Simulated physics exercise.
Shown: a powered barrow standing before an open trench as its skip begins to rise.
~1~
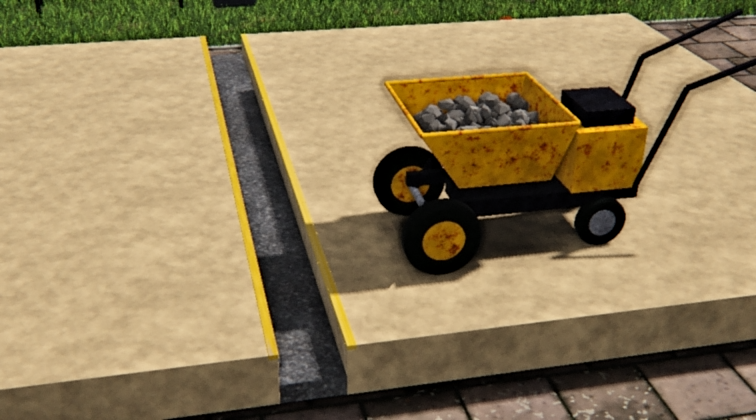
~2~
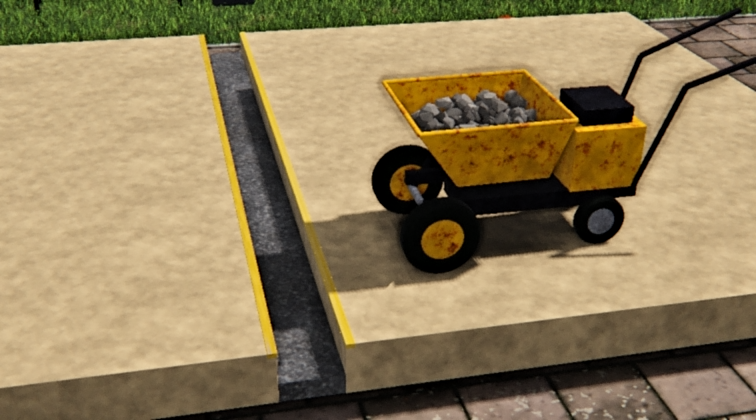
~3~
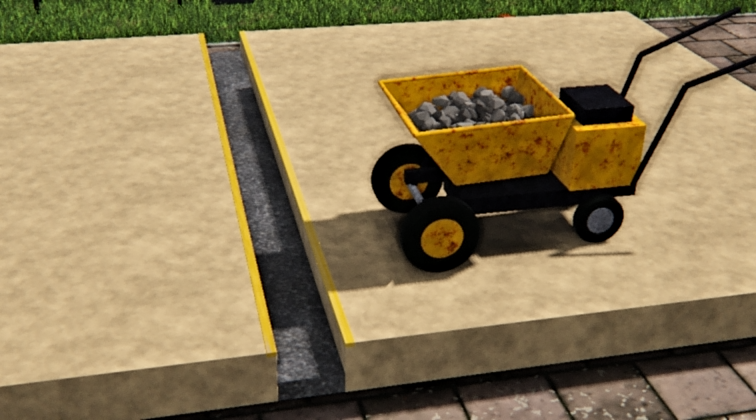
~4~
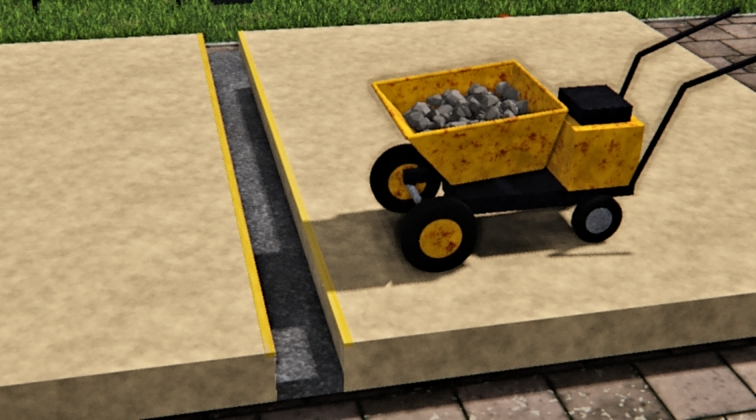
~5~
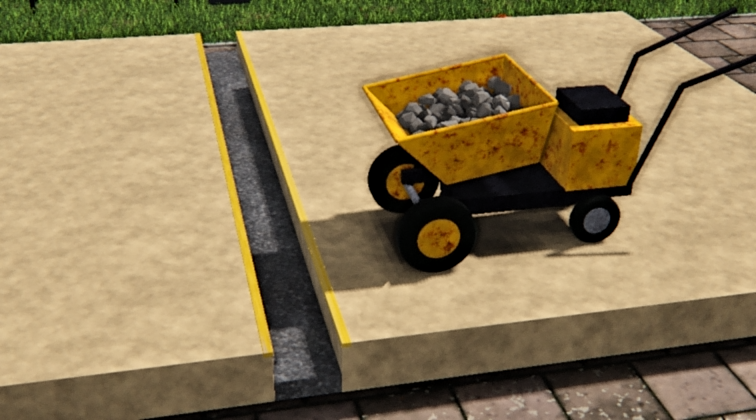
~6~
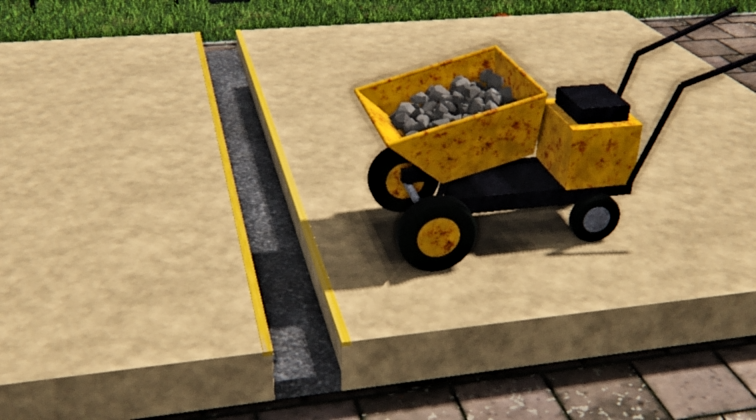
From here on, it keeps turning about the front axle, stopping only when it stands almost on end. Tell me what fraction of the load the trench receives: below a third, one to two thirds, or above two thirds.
Result: A large part above two thirds reaches the trench.
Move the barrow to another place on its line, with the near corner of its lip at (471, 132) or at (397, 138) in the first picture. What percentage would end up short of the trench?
About 40 %, then 0 %.
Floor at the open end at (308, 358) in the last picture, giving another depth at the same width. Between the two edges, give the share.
Estimated share: Approx. 70 per cent.
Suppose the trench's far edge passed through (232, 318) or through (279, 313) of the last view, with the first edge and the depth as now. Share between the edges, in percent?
In order: 100 per cent, then 70 per cent.
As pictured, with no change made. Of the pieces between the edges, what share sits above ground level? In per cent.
My figure is near 20 per cent.
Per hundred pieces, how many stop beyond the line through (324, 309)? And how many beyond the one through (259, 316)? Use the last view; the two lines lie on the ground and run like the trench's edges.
Estimate: 100 % and 10 %, respectively.
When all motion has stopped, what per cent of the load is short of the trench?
About 0 %.
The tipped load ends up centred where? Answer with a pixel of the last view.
Once nothing moves, the middle sits near (279, 265).
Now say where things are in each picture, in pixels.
Lip of the skip at (422, 136), level; top of the load at (492, 122), broken stones; first edge of the trench at (340, 310); far edge at (265, 319), the trench under half as wide as the skip, and about half as deep as wide, in the first frame.
Lip of the skip at (419, 135), level; top of the load at (490, 120), in the second frame.
Lip of the skip at (415, 136), tipped barely; top of the load at (487, 117), in the third frame.
Lip of the skip at (407, 138), tipped a little; top of the load at (494, 114), in the fourth frame.
Lip of the skip at (397, 141), tipped a little; top of the load at (486, 111), in the fifth frame.
Lip of the skip at (388, 145), tipped a little; top of the load at (478, 105); first edge of the trench at (334, 307); far edge at (260, 315), in the sixth frame.
Soon, skip tipped steeply; all in the skip.
A while on, skip tipped right over; nearly all in the skip; a small part in or heaped over the trench; a stray few falling.
Towards the end, skip tipped right over; about a quarter in the skip; about two thirds in or heaped over the trench; a small part beyond it.
Finally, skip tipped right over; nearly all in or heaped over the trench; a small part beyond it.
